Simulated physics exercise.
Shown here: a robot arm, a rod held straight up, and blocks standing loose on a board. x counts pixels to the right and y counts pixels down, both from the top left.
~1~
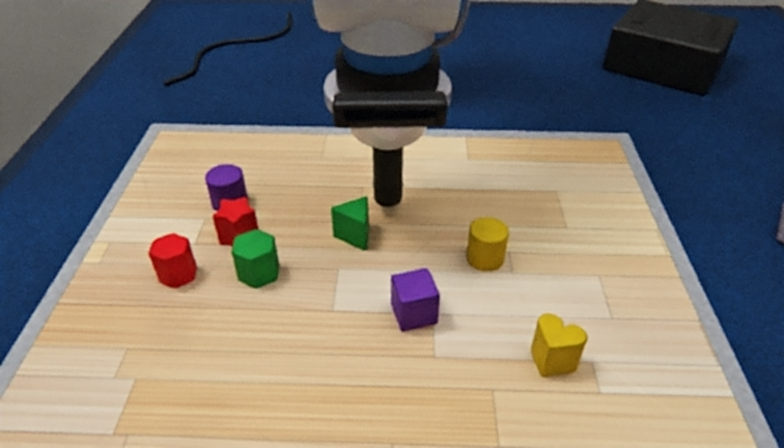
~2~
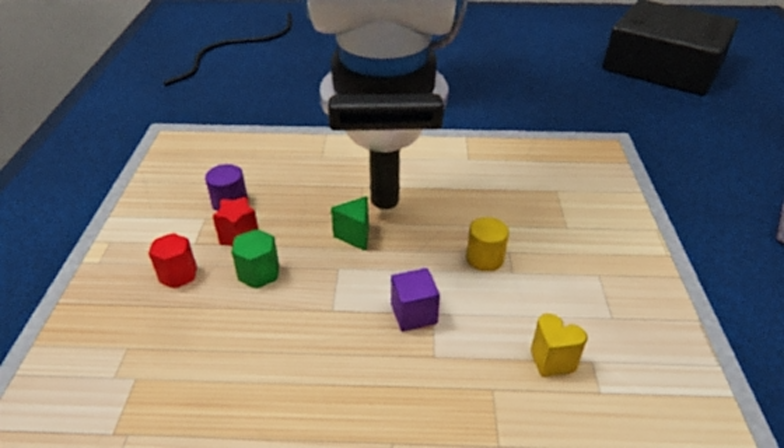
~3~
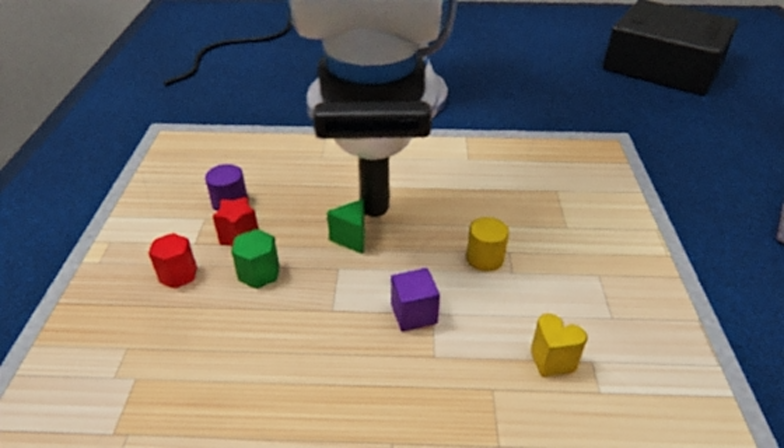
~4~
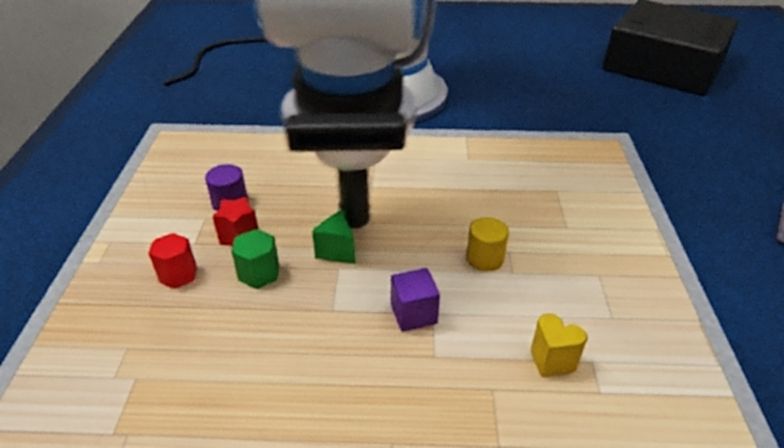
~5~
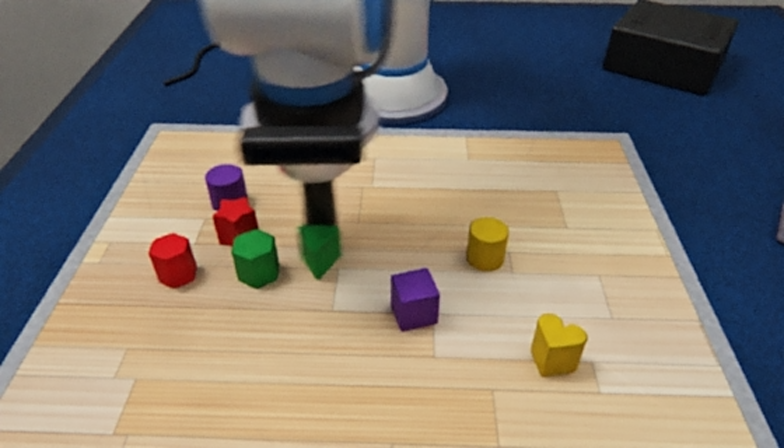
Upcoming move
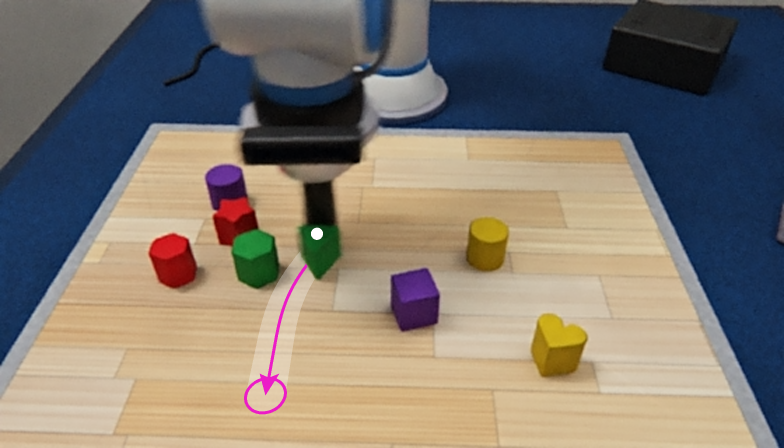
The clip shows a robot arm holding an upright rod above a board of colored blocks; the rod shifts left and pushes the green triangular block a short way left and toward the viewer, while the other blocks stay still.
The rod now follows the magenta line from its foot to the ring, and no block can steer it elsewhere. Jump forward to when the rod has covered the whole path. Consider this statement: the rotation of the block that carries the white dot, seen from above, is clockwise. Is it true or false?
Answer: False.
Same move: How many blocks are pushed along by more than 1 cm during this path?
Once the path ends, one block will have shifted.
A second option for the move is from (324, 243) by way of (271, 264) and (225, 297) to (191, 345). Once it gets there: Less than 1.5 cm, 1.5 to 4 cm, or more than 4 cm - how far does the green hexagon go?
Range: Over 4 cm.
Drawn move, from (324, 243) over (294, 284) and (277, 334) to (266, 395); the dot is on the green triangular piece.
On the path given first. One third of the way, rod at (292, 273); green triangular piece at (301, 275), turned 35° anticlockwise.
Two thirds of the way, rod at (274, 323); green triangular piece at (307, 301), turned 85° anticlockwise.
At the end, rod at (263, 384); green hexagon still; green triangular piece at (307, 301), turned 90° anticlockwise.
